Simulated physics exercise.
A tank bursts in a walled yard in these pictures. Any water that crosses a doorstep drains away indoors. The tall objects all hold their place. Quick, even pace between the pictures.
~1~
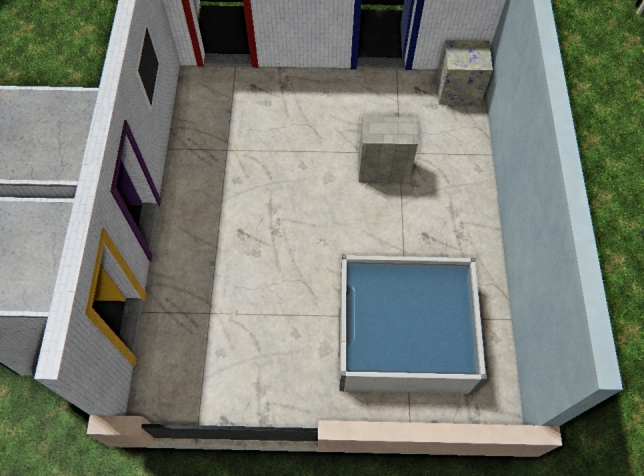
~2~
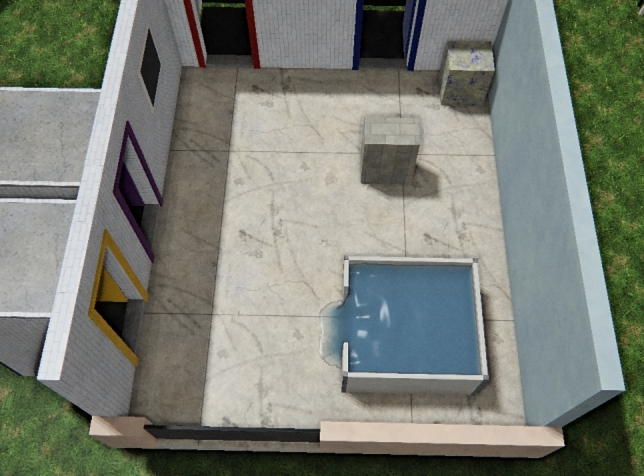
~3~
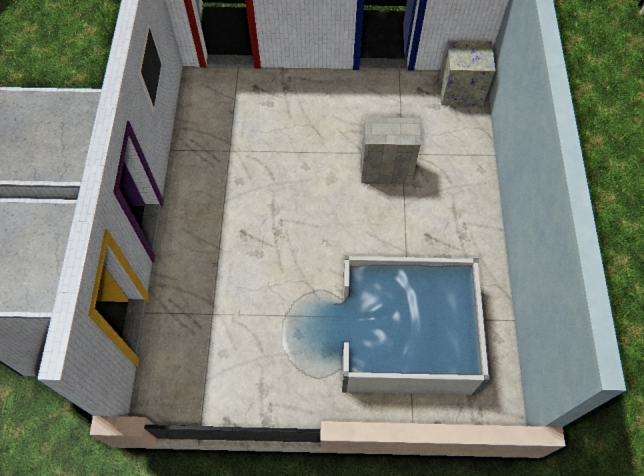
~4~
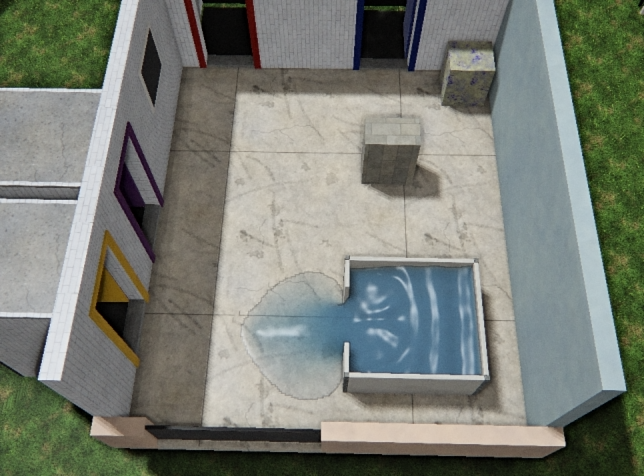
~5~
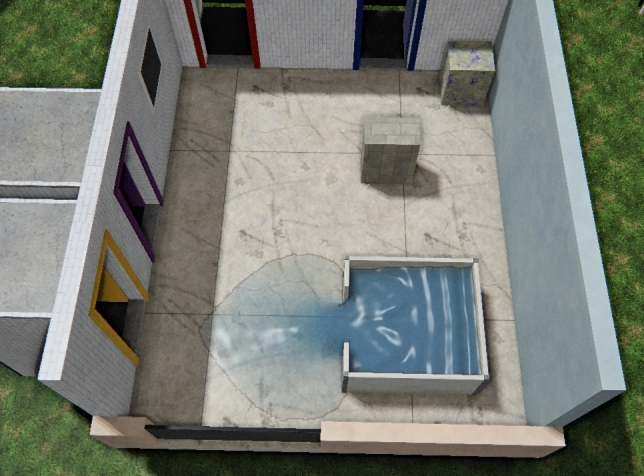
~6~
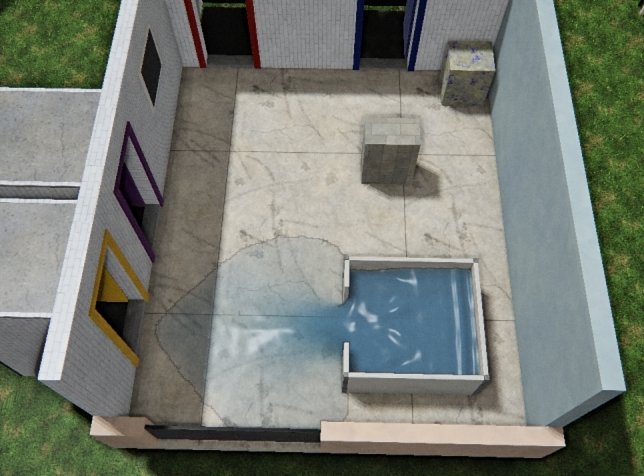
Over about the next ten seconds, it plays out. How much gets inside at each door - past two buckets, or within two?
The blue door will let in an allowed amount, the yellow door will let in too much, the purple door will let in too much, the red door will let in too much.
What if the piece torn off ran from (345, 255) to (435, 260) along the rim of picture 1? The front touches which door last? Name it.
The answer is the yellow-painted one.
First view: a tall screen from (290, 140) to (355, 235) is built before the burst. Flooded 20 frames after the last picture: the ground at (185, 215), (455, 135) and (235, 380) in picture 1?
Taking the three spots in turn, they are inundated, unwetted and inundated.
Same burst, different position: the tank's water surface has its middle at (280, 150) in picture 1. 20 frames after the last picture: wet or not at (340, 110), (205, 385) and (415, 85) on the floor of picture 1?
Well, in the order you listed them, they'd be reached by the flood, reached by the flood and reached by the flood.
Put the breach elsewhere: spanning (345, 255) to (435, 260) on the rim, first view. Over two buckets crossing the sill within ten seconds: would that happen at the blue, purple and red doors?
Against the threshold, blue beats it, purple misses it, red beats it.
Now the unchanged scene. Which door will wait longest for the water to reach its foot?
Result: The door marked blue.
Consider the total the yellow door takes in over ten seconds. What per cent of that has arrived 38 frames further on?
Approximately 100 per cent.
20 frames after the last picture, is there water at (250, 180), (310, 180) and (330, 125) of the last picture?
Result, as listed: Wetted / not wetted / not wetted.
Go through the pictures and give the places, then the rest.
In the first frame, still water in the water tank at (410, 316).
In the second frame, the front is at (333, 307), out from the gap at (347, 328).
In the third frame, water pours out at (347, 328) and has run to (289, 347).
In the fourth frame, water pours out at (348, 329) and has run to (247, 328).
In the fifth frame, water pours out at (347, 328) and has run to (206, 330).
In the sixth frame, water pours out at (347, 328) and has run to (163, 330).
A moment on, water covers 30 % of the floor; the blue door not reached, the yellow door over two buckets in, the purple door wet at the sill, nothing in, the red door not reached.
Next, water covers 35 % of the floor; the blue door not reached, the yellow door far over two buckets in, the purple door over two buckets in, the red door not reached.
Then, water covers 40 % of the floor; the blue door not reached, the yellow door far over two buckets in, the purple door over two buckets in, the red door under two buckets in.
Later, water covers 65 % of the floor; the blue door wet at the sill, nothing in, the yellow door far over two buckets in, the purple door over two buckets in, the red door over two buckets in.
In the end, water covers 85 % of the floor; the blue door under two buckets in, the yellow door far over two buckets in, the purple door over two buckets in, the red door far over two buckets in.
